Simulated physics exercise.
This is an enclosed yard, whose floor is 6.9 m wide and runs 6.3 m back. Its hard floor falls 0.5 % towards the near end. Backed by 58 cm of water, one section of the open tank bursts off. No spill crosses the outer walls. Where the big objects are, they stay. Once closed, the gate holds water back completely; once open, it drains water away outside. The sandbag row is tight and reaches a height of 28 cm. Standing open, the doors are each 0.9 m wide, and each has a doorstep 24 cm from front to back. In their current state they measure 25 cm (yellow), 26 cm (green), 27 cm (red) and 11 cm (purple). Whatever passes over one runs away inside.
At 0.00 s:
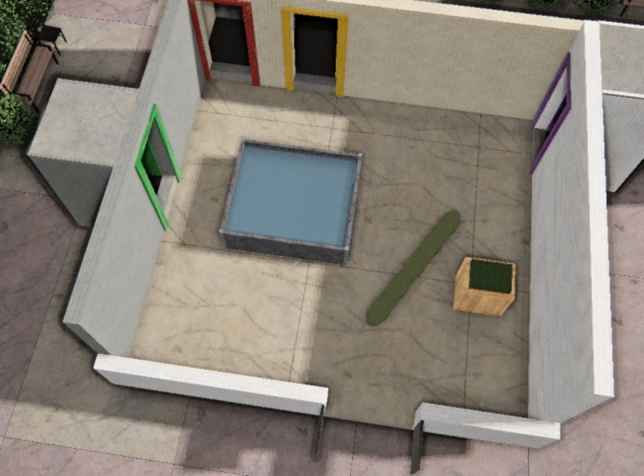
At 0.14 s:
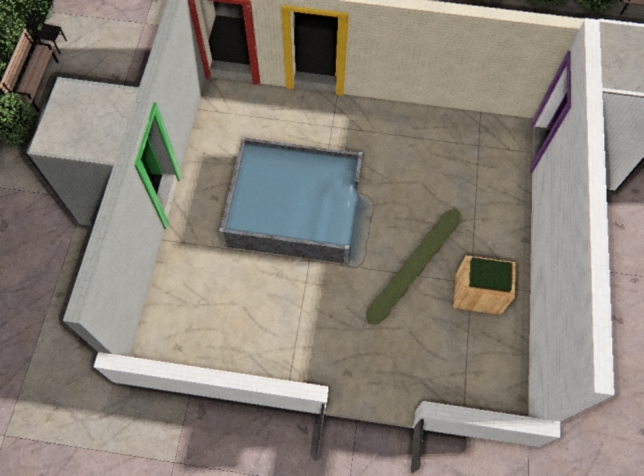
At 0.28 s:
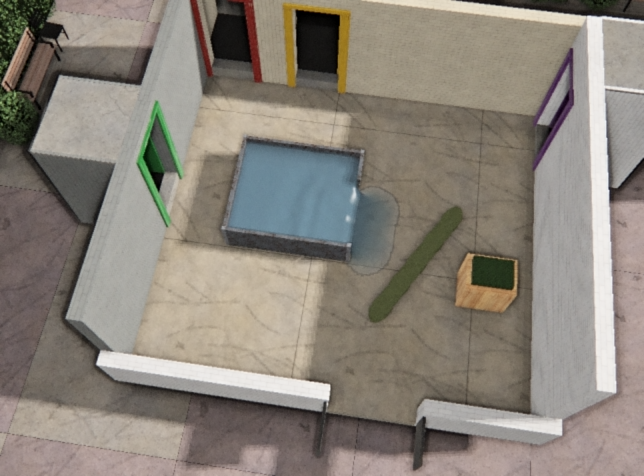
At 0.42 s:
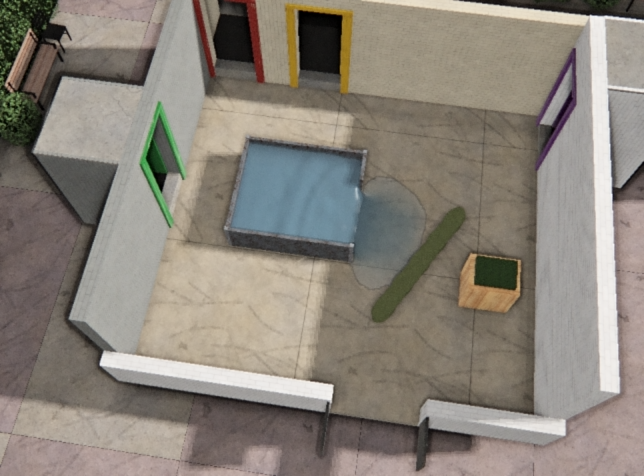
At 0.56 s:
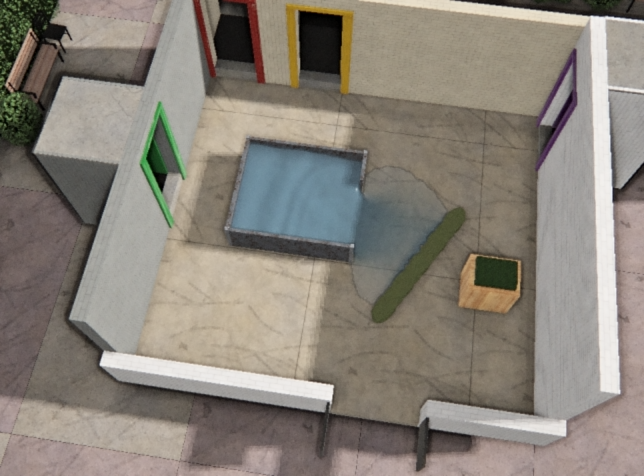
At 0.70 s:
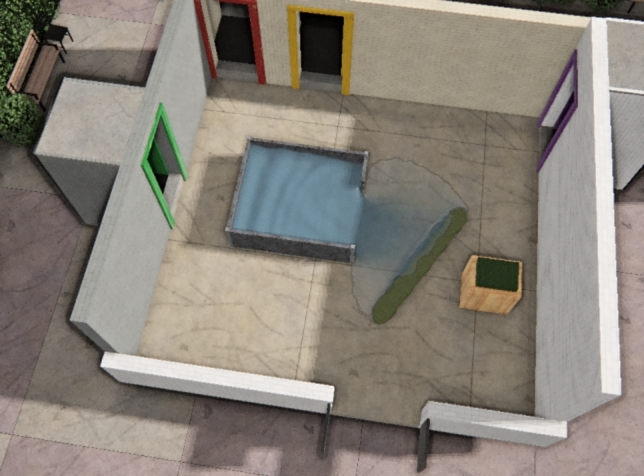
At the start, an open tank of still blue water stands in a walled yard, with a green hedge-like strip and a wooden planter to its right. Water then bursts through the tank's right side and fans out across the floor, spreading rightward until it reaches and wets the green strip.
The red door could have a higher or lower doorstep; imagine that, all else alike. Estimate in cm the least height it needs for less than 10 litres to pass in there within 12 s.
I would say 7 cm.
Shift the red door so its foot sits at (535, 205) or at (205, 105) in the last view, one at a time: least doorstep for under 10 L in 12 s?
In turn: Roughly 9.0 cm, roughly 7.5 cm.
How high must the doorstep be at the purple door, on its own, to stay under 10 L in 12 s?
Purple: 19 cm.
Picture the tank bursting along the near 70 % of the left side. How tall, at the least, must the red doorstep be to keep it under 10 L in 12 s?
Then it needs around 18 cm.
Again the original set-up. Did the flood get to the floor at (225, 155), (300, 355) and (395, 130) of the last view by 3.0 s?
So the three spots come out spared, swamped, swamped, in that order.
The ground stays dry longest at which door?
Coming last is the green one.
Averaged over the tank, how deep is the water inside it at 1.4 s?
About 39 centimetres on average.
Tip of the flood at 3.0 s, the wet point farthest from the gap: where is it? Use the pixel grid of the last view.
I'd put the front's tip around (537, 124).
After 1.4 s water covers 20 % of the floor, deepest (44 cm) near (407, 269); it has not reached the red door.
After 3.0 s water covers 50 % of the floor, deepest (28 cm) near (418, 253); it has not reached the red door.
After 12.0 s water covers 95 % of the floor, deepest (10 cm) near (266, 149); 7 cm at the red door, 0 litres in over its 27 cm doorstep.
At the red door as built, the water arrived by 4.8 s and peaked near 12 cm at 9.6 s.
With a doorstep of 6.5 cm, 14 litres would have come in within the 12 s; with 8 cm, 6 litres. So under 10 litres takes about 7 cm.
